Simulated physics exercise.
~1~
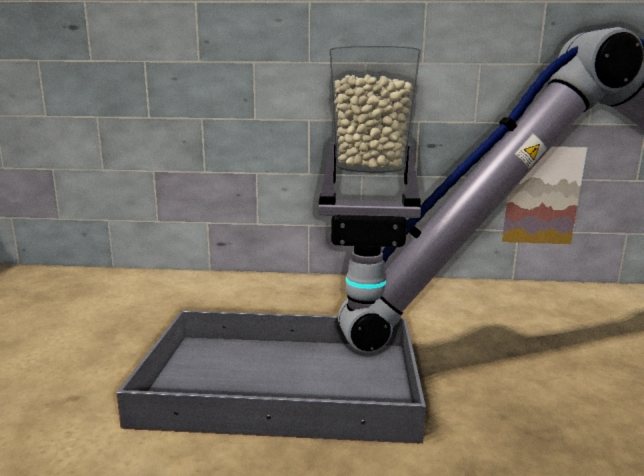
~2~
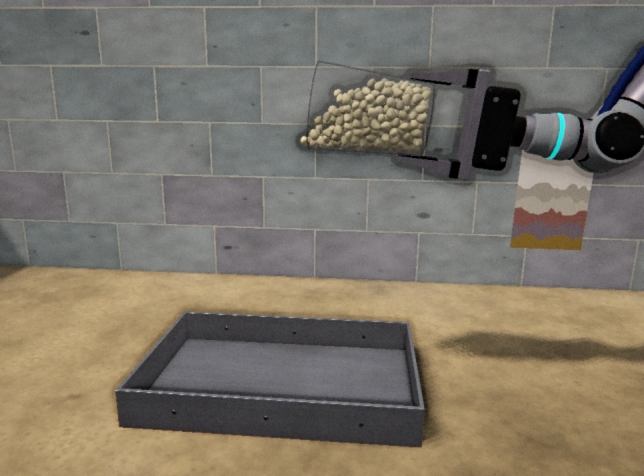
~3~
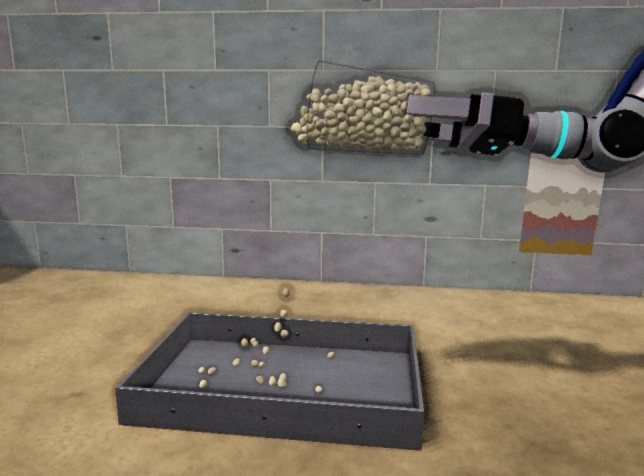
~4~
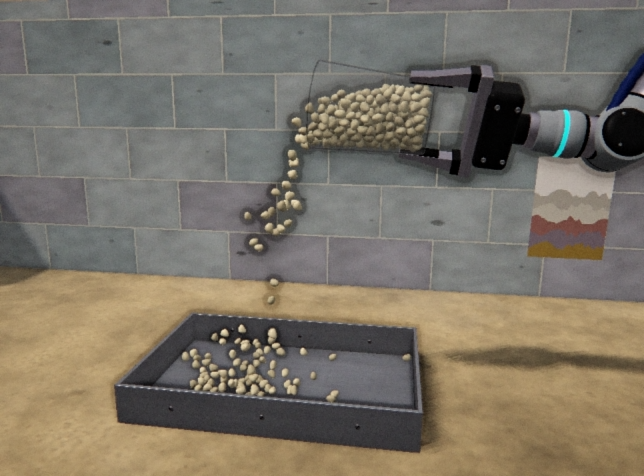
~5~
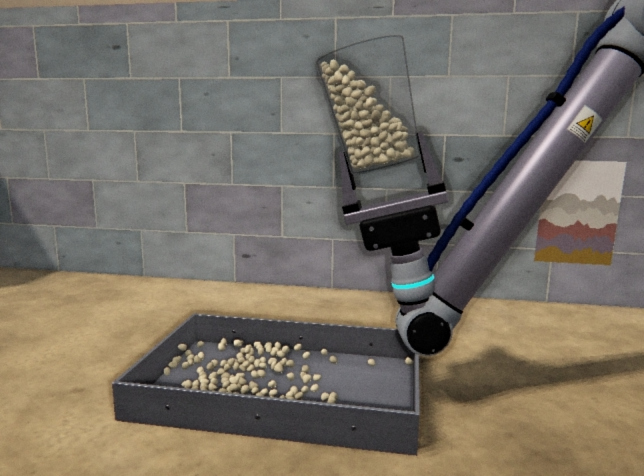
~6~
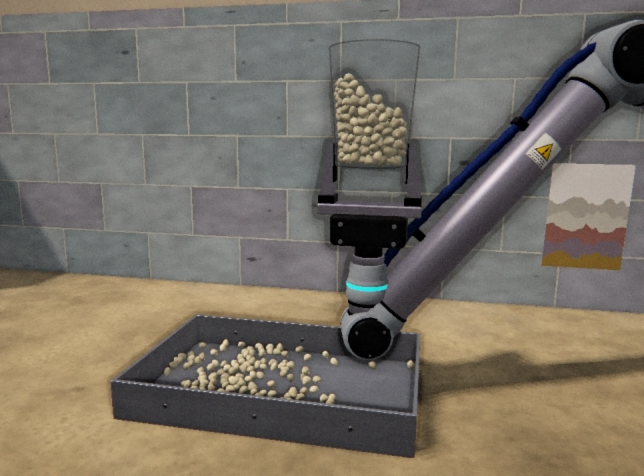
Robot arm tipping a clear cup of pale beans sideways, spilling some into a dark tray, then standing the part-full cup upright.
